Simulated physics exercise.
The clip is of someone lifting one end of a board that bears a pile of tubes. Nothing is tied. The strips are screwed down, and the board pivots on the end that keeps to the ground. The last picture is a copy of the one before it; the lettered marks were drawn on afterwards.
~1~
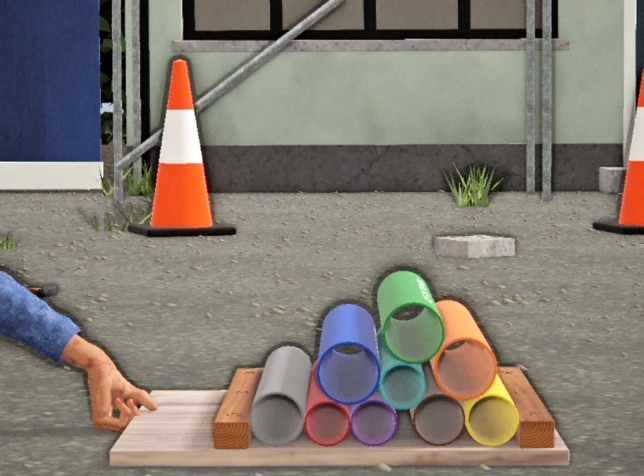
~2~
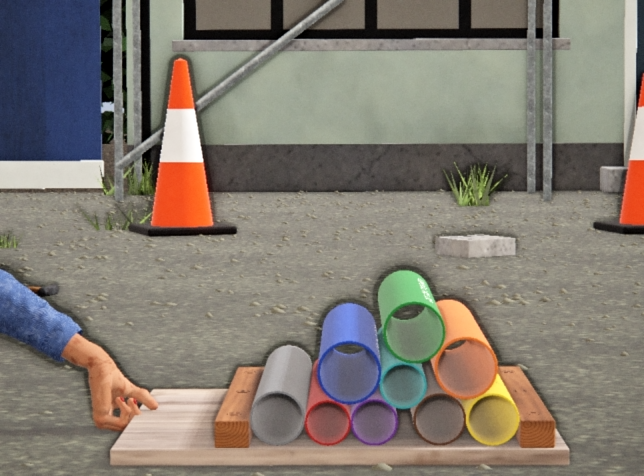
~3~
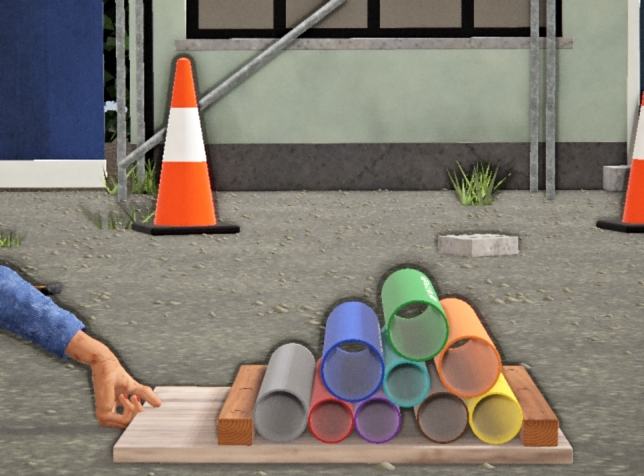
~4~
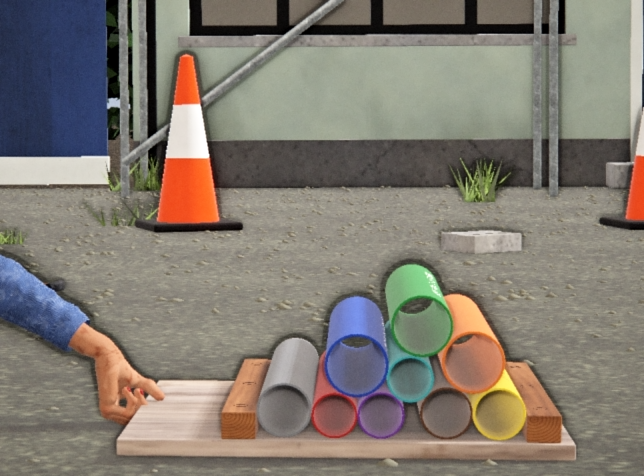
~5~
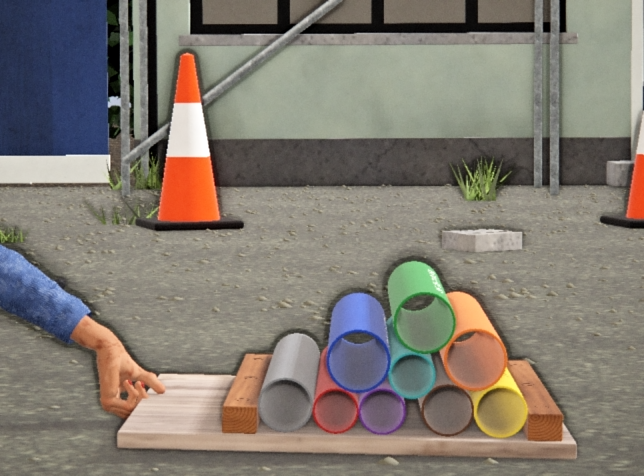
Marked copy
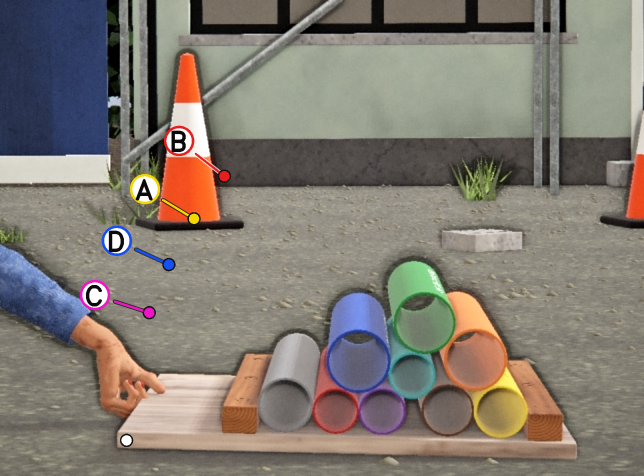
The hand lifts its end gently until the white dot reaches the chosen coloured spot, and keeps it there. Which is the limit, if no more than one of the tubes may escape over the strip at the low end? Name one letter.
The last mark within the limit is C.
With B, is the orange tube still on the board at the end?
No.
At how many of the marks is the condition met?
One of them.
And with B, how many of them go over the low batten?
At B the number is four.
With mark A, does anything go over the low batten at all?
Yes.
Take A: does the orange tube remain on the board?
No.
On the copy, A at (194, 218); B at (224, 176); C at (149, 313); D at (169, 264); the white dot at (127, 440).
On C. First, board at 13°.
Then, board at 18°.
Finally, board at 18°, none over the low batten.
By contrast, A four over the low batten (turquoise, orange, blue, green); B four over the low batten (turquoise, orange, blue, green); D four over the low batten (turquoise, orange, blue, green).
